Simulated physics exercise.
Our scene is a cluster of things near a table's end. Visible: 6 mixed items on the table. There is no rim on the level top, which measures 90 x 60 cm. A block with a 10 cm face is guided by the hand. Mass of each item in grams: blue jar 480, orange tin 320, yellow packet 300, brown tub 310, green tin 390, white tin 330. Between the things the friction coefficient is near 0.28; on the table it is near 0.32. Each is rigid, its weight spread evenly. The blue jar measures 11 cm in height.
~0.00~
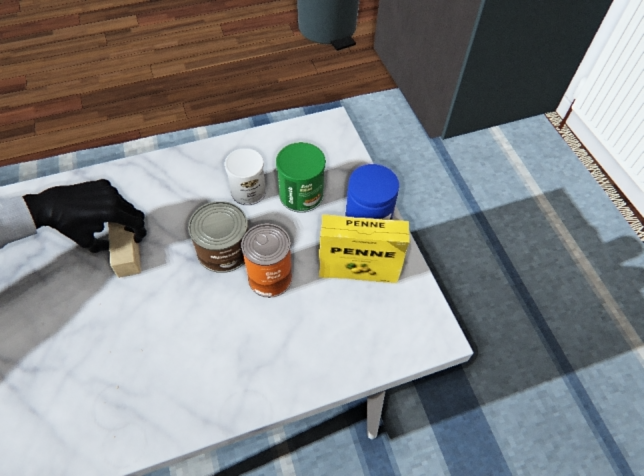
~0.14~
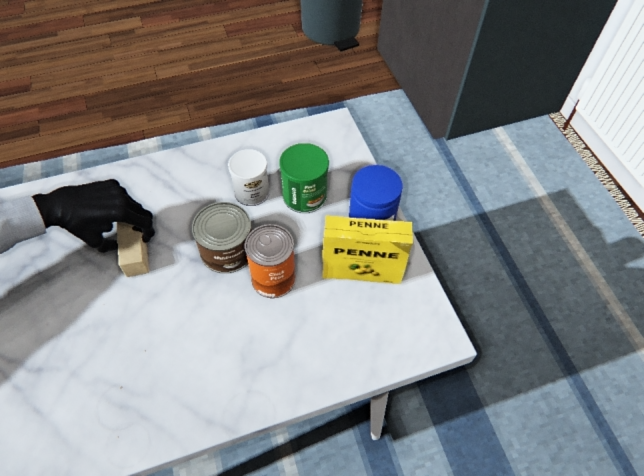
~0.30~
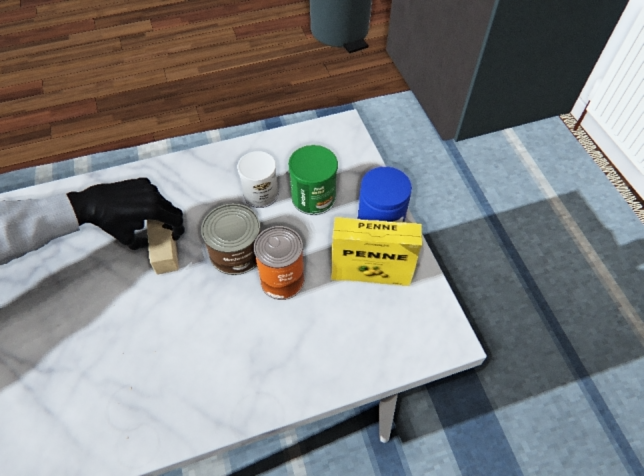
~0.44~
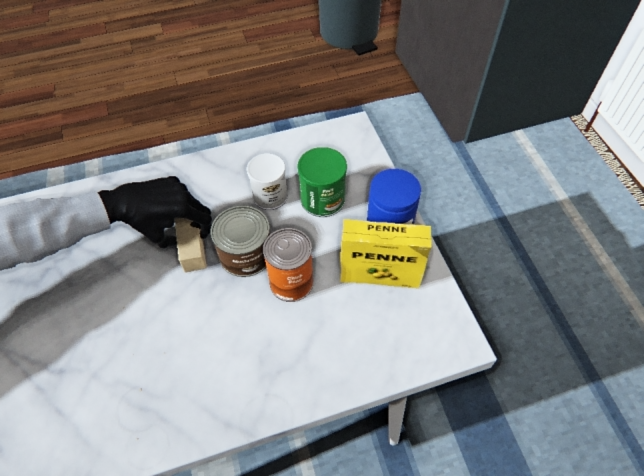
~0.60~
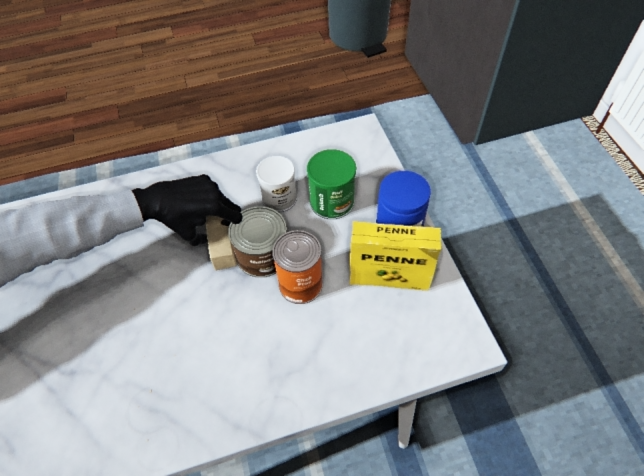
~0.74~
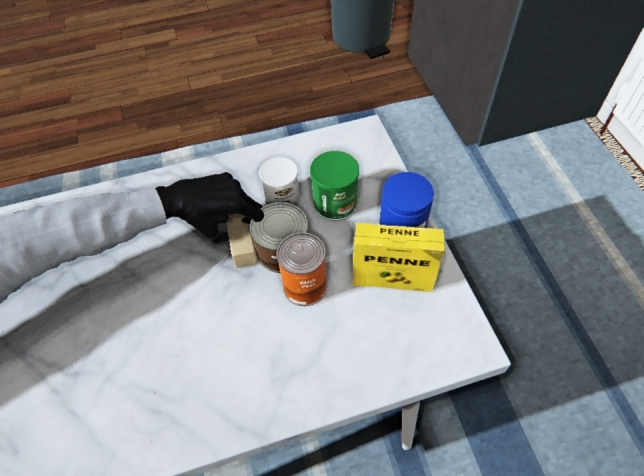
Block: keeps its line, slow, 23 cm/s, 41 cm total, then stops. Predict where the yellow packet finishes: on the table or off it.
On.
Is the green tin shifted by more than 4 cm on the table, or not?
In the end the green tin has moved.
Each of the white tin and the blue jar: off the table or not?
Final state - white tin: Inside the limits; blue jar: Beyond the limits.
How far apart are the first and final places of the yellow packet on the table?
0 cm.
Around 1.34 s, block slid 28 cm; brown tub shifted 18 cm.
Around 1.74 s, block slid 37 cm; blue jar now off the table; brown tub shifted 28 cm; green tin shifted 10 cm.
Around 2.04 s, block slid 41 cm; green tin shifted 13 cm; brown tub shifted 31 cm.
Finally (2.3 s), off the table, blue jar; not toppled but over 4 cm from the start, brown tub and green tin; the other 3 still in place (within 4 cm). Final places as that camera would see them, yellow packet near (396, 259).
